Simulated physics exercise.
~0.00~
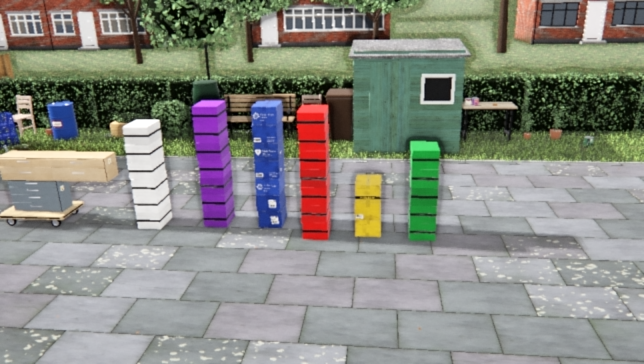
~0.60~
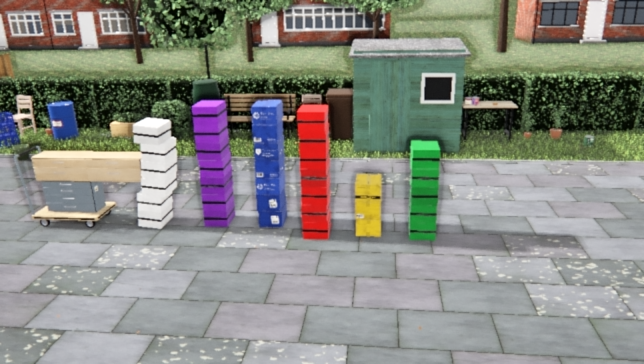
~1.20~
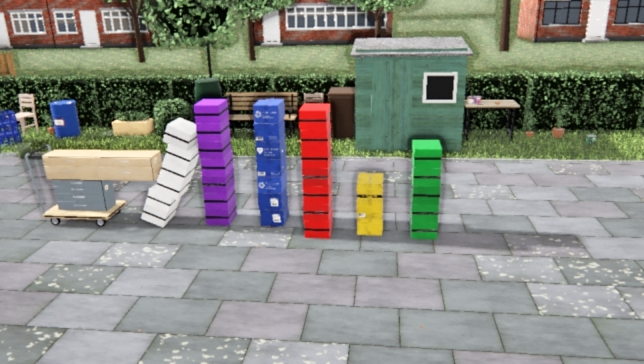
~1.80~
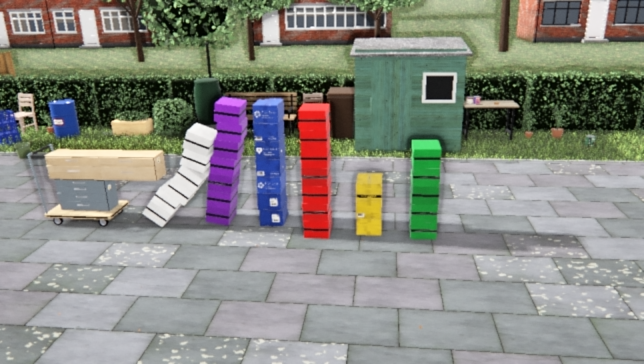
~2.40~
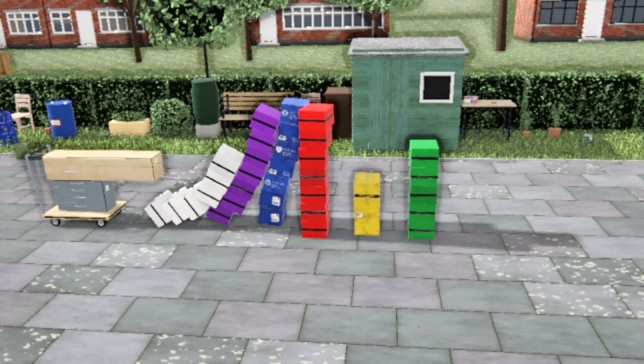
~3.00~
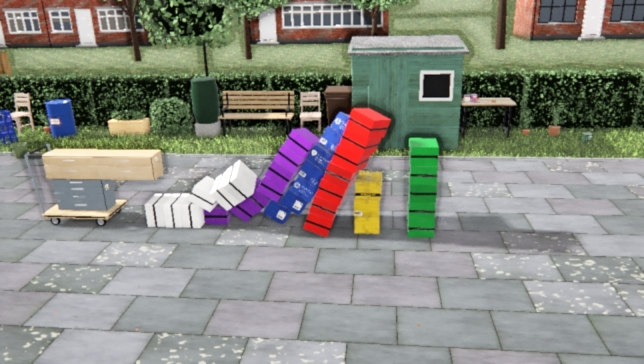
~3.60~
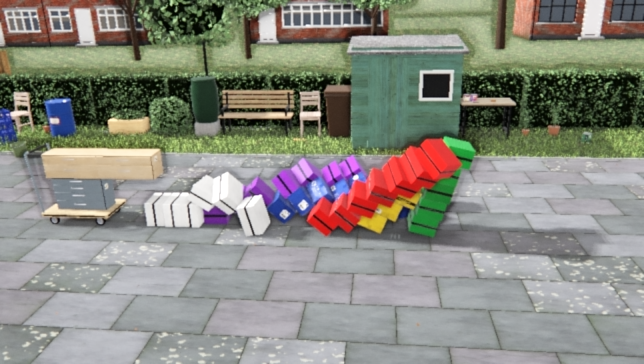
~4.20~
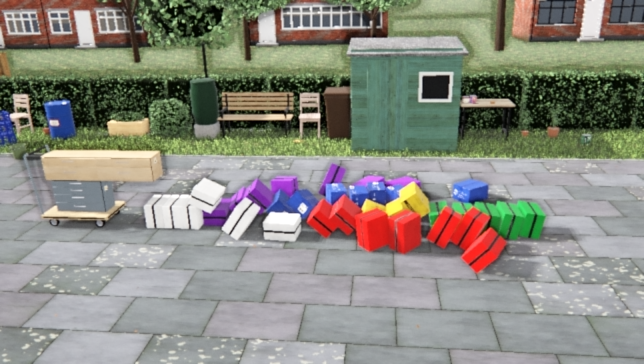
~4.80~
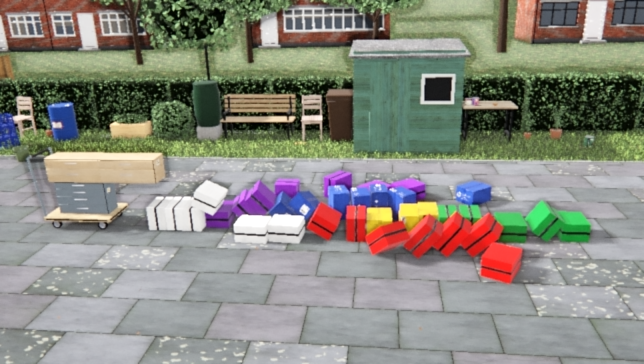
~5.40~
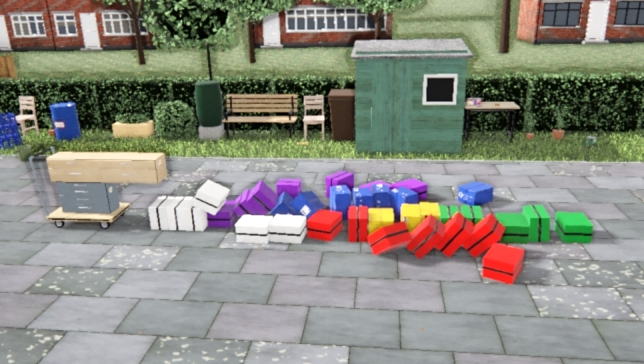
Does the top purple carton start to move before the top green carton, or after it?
The top purple carton starts to move before the top green one. It shifts right as the white pile leans into its pile, while the top green carton moves only later, when the red pile falls against the green.
